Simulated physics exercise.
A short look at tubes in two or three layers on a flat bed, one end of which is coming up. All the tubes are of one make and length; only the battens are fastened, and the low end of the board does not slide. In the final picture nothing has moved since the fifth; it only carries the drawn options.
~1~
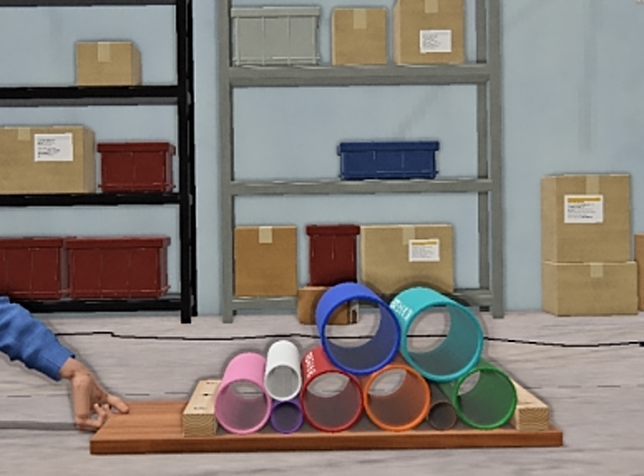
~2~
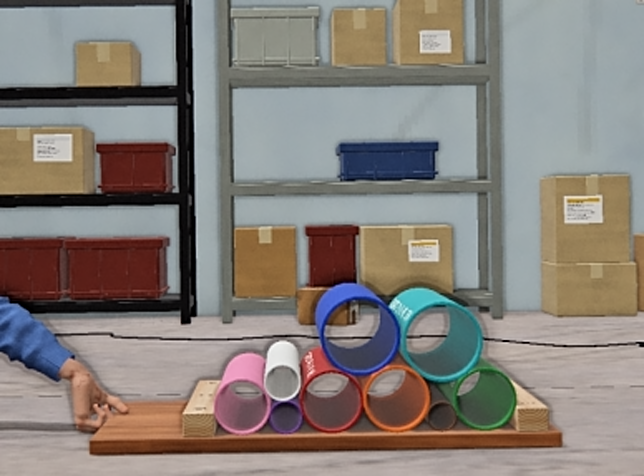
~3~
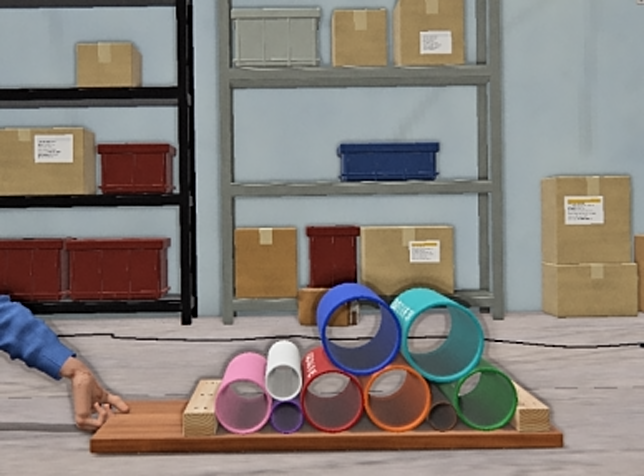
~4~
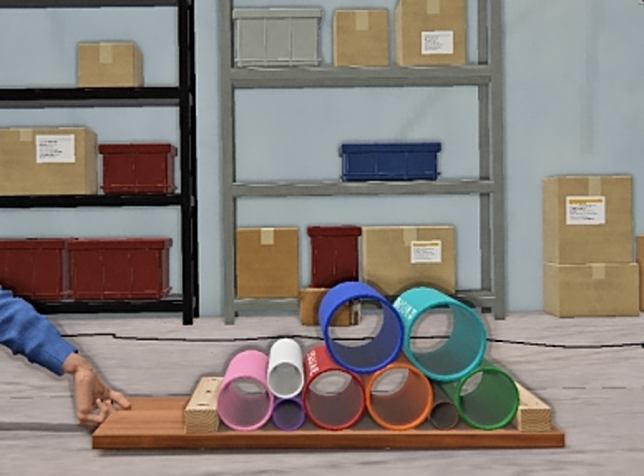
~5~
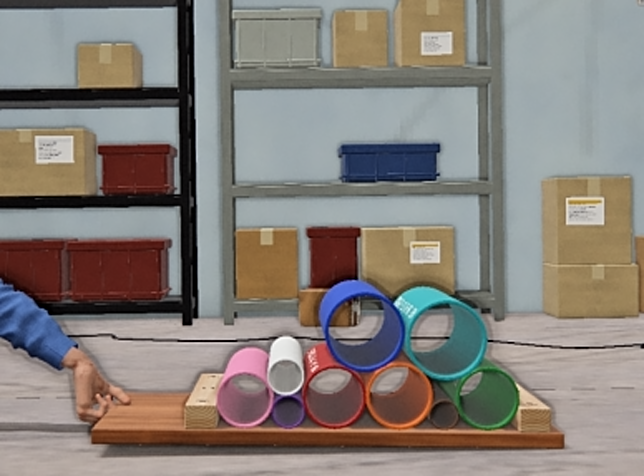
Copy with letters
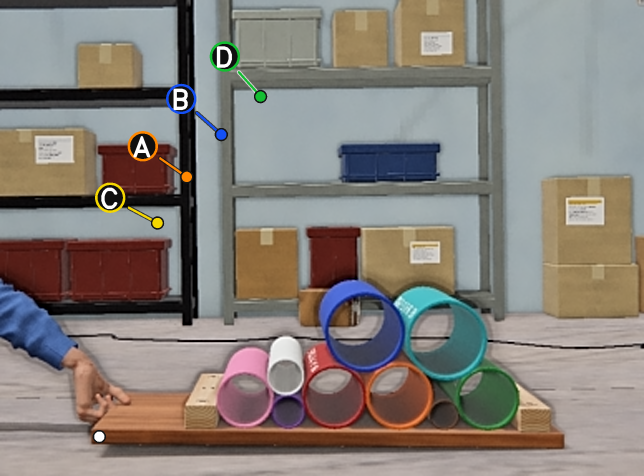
At first, a hand at the left holds the end of a wooden board carrying colourful tubes between two wooden battens, with a blue and a turquoise tube resting on the lower row. The board then barely shifts, its left end rising very slightly at most, while the tubes keep their arrangement.
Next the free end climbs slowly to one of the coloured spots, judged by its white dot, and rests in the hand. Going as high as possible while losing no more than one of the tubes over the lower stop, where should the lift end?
C is the limit.
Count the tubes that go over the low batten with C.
With C, none.
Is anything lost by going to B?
Yes.
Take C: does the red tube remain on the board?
Yes, with C.
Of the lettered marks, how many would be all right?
One of them.
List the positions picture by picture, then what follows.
The first frame shows turquoise tube (443, 341); blue tube (361, 335); board (323, 411).
The second frame shows board (323, 411); pink tube (242, 407).
The third frame shows board (324, 411); pink tube (243, 406); green tube (486, 400).
The fourth frame shows board (325, 409); pink tube (245, 403); purple tube (289, 415); brown tube (444, 416).
The fifth frame shows board (325, 407); pink tube (245, 400); purple tube (289, 412).
On the marked copy, A at (187, 177); B at (221, 135); C at (157, 223); D at (261, 97); the white dot at (99, 437).
With C. Early on, board at 17°.
Further on, board at 29°.
At the end, board at 29°, none over the low batten.
As for the rest, A two over the low batten (turquoise, blue); B two over the low batten (turquoise, blue); D two over the low batten (turquoise, blue).
